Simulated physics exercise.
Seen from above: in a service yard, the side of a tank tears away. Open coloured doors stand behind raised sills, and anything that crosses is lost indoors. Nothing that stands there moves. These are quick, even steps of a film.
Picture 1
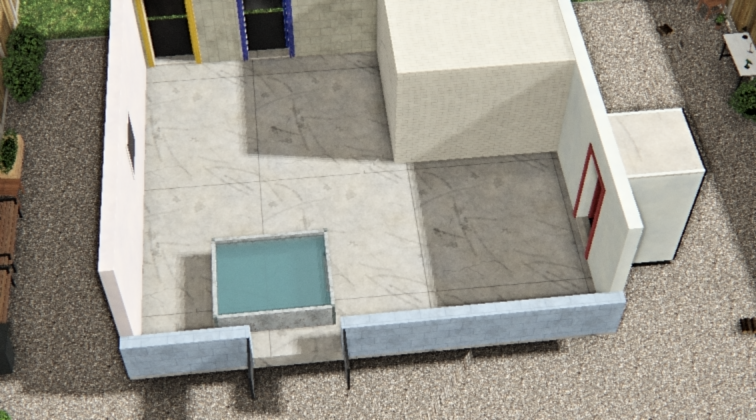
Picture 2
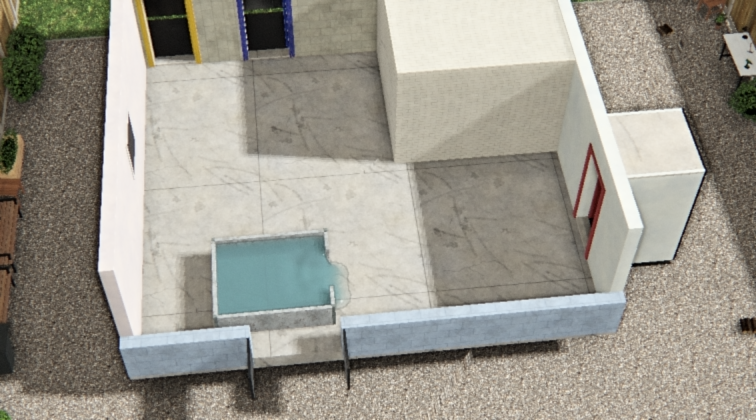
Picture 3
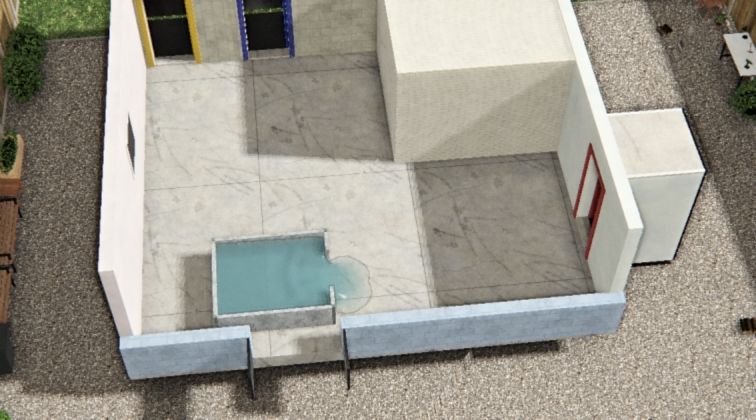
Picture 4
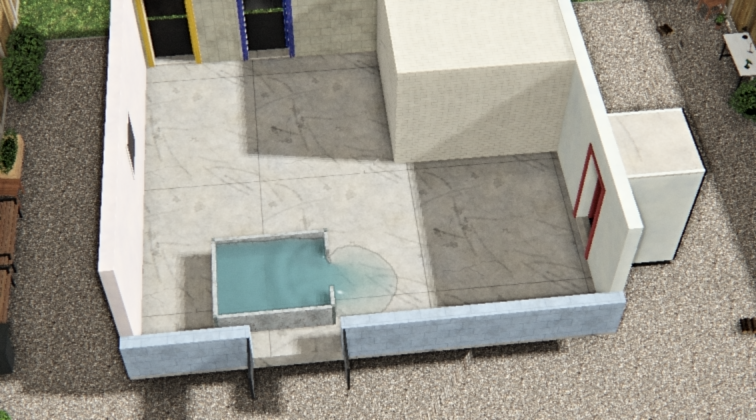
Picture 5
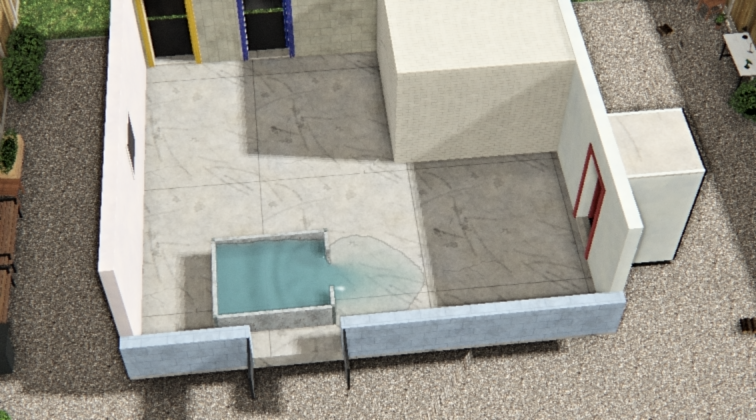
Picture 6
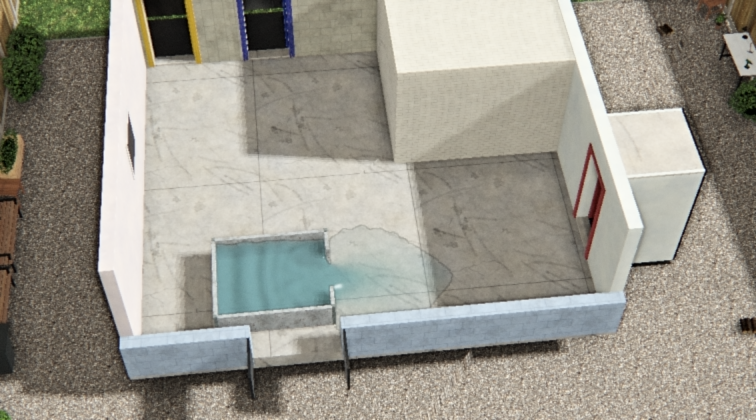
Water bursting through the right side of a small raised tank and fanning out rightward across the pale courtyard floor.
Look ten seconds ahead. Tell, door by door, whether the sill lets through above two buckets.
The blue door gets two buckets or fewer, the red door gets over two buckets, the yellow door gets two buckets or fewer.
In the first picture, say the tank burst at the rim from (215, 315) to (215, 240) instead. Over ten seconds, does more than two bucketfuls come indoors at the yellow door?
In that case yellow ends up above.
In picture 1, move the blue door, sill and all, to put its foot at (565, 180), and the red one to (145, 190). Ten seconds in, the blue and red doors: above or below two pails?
Result: Blue door goes past the limit, red door remains beneath it.
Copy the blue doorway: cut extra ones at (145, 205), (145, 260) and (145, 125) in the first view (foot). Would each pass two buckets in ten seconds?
The first misses the line, the next misses the line, the last misses the line.
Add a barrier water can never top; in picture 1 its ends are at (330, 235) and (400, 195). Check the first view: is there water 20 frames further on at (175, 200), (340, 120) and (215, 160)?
Untouched, untouched, untouched.
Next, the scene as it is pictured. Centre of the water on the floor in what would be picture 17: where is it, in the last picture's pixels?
Close to (338, 284).
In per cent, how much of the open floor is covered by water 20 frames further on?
That should be about 35 %.
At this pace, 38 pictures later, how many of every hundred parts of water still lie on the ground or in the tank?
I'd say around 96 per cent.
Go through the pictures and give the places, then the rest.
In the first picture, the water tank at (272, 275) is whole and still.
In the second picture, the front is at (342, 305), out from the gap at (328, 280).
In the third picture, the front is at (364, 300), out from the gap at (328, 281).
In the fourth picture, the front is at (391, 290), out from the gap at (328, 281).
In the fifth picture, the front is at (419, 282), out from the gap at (328, 281).
In the sixth picture, water pours out at (328, 280) and has run to (447, 277).
A moment on, water covers 20 % of the floor; the blue door not reached, the red door not reached, the yellow door not reached.
Next, water covers 30 % of the floor; the blue door not reached, the red door wet at the sill, nothing in, the yellow door not reached.
Then, water covers 35 % of the floor; the blue door not reached, the red door over two buckets in, the yellow door not reached.
Later, water covers 35 % of the floor; the blue door not reached, the red door far over two buckets in, the yellow door not reached.
In the end, water covers 50 % of the floor; the blue door not reached, the red door far over two buckets in, the yellow door not reached.
